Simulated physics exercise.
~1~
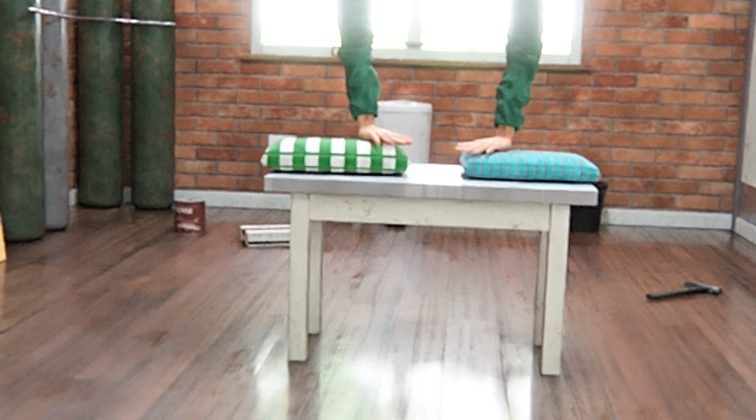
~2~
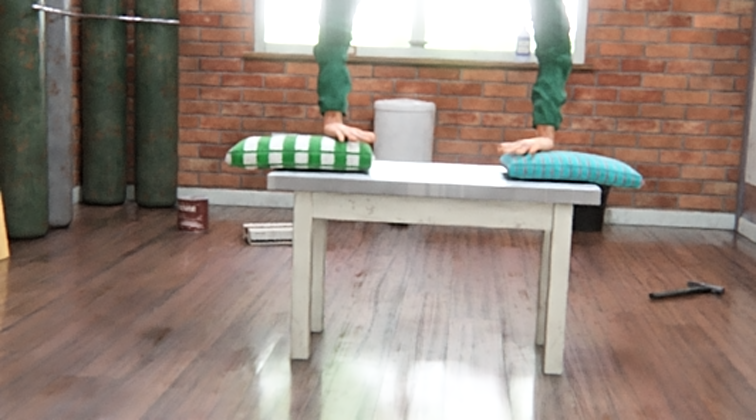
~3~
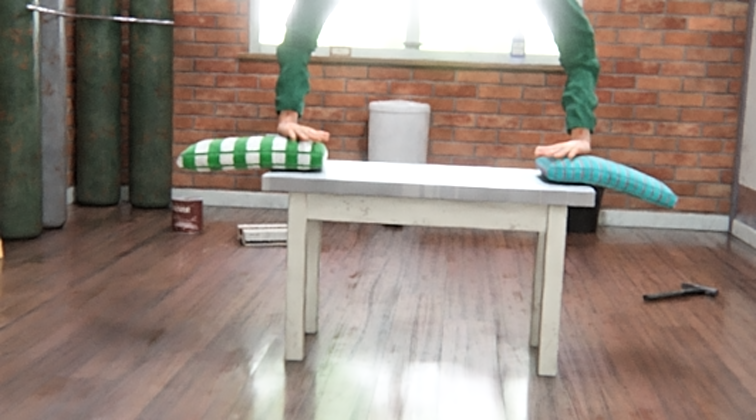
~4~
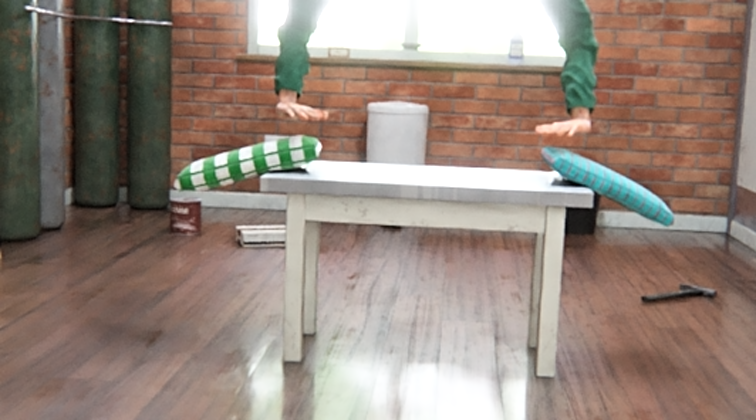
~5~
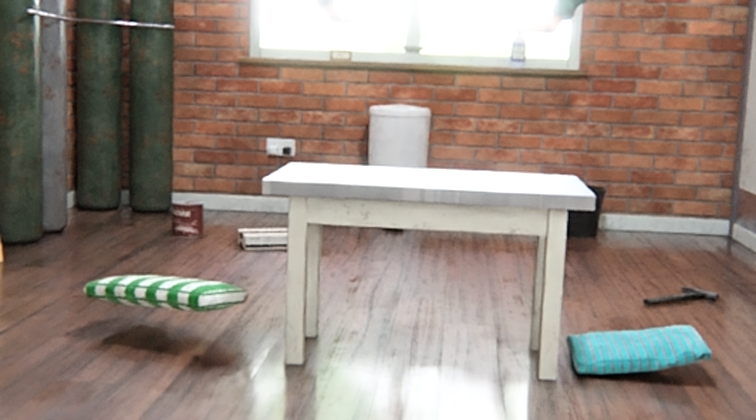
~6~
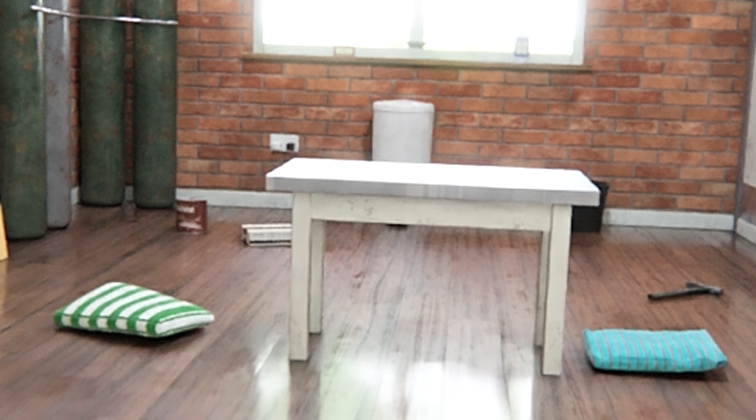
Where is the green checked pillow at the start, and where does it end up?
At the start it lies on the left part of the tabletop under a hand. By the end it is on the wooden floor to the left of the table.
